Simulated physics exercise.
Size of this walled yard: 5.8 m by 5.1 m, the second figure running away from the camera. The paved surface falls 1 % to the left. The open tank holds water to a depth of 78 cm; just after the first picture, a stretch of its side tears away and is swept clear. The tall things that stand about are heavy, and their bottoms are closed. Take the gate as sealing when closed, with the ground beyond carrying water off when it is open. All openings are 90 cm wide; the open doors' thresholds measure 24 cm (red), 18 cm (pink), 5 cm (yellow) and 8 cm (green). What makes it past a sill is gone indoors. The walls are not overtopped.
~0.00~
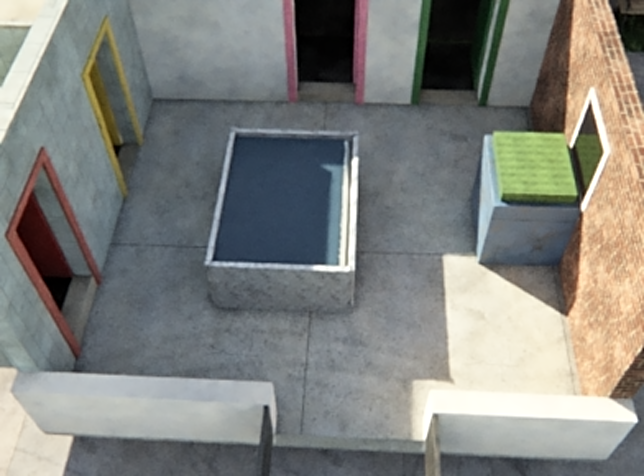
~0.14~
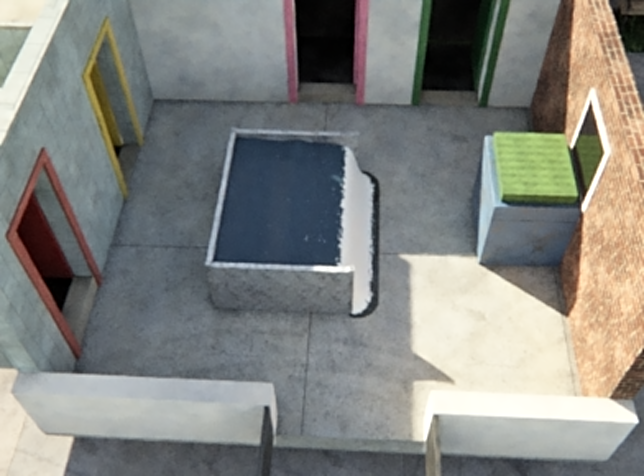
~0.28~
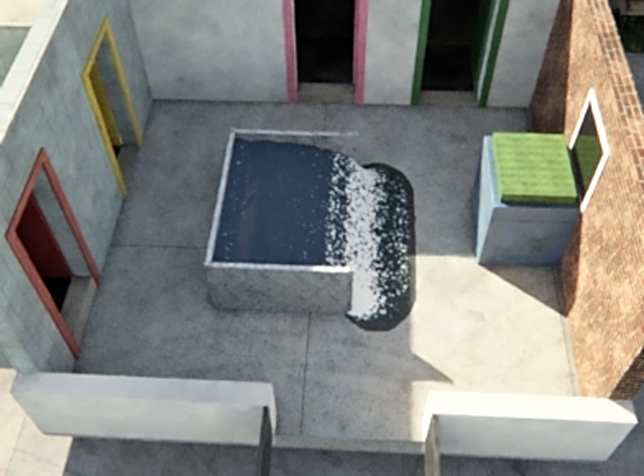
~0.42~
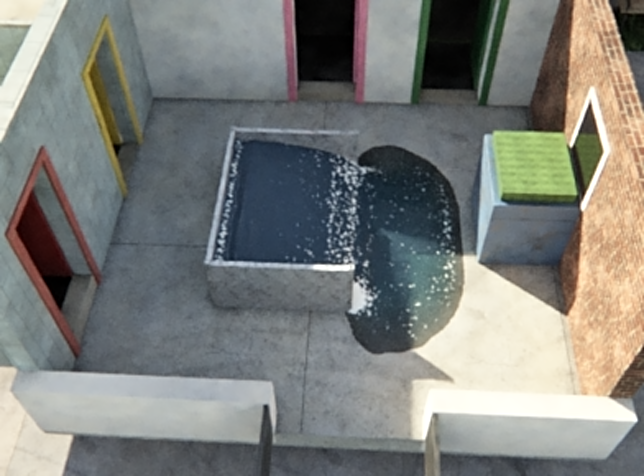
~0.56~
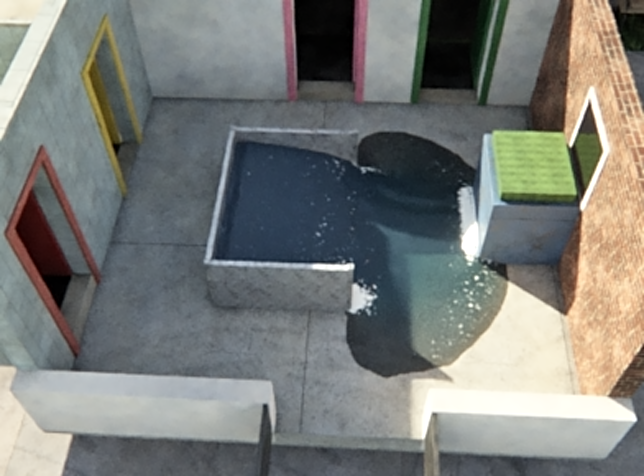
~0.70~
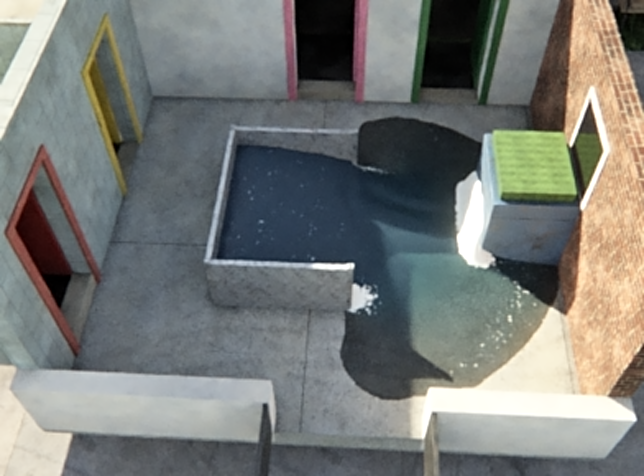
In a walled yard with coloured doorways, the right side of a raised open tank gave way, and dark water poured out, spread across the paving and washed against the grass-topped block.
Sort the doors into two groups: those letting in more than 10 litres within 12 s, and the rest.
The red door goes with the rest; the pink door goes with the rest; the yellow door goes in the first group; the green door goes in the first group.
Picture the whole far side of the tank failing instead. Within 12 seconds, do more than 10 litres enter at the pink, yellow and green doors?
Outcomes - pink: Exceeded, yellow: Exceeded, green: Exceeded.
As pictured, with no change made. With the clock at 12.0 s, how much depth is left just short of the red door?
Depth: Approx. 9.0 cm.
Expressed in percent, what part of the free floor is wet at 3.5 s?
Wet share: Near 70 percent.
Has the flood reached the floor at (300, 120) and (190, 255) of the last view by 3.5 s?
Soaked, untouched.
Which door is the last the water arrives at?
It's the yellow door that comes last.
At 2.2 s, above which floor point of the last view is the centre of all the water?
Balance point at about (423, 244).
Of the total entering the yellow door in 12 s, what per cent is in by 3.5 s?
About 0%.
After 1.4 s water covers 40 % of the floor and is deepest (48 cm) near (457, 236); red door not reached, pink door not reached, yellow door not reached, green door 7 cm at the sill, 0 L in.
After 2.2 s water covers 40 % of the floor and is deepest (47 cm) near (554, 423); red door not reached, pink door not reached, yellow door not reached, green door 28 cm at the sill, 37 L in.
After 3.5 s water covers 70 % of the floor and is deepest (26 cm) near (547, 273); red door not reached, pink door 7 cm at the sill, 0 L in, yellow door not reached, green door 20 cm at the sill, 161 L in.
After 7.0 s water covers 95 % of the floor and is deepest (14 cm) near (122, 204); red door 10 cm at the sill, 0 L in, pink door 9 cm at the sill, 0 L in, yellow door 12 cm at the sill, 34 L in, green door 6 cm at the sill, 213 L in.
After 12.0 s water covers 100 % of the floor and is deepest (11 cm) near (175, 406); red door 9 cm at the sill, 0 L in, pink door 7 cm at the sill, 0 L in, yellow door 8 cm at the sill, 99 L in, green door 7 cm at the sill, 214 L in.
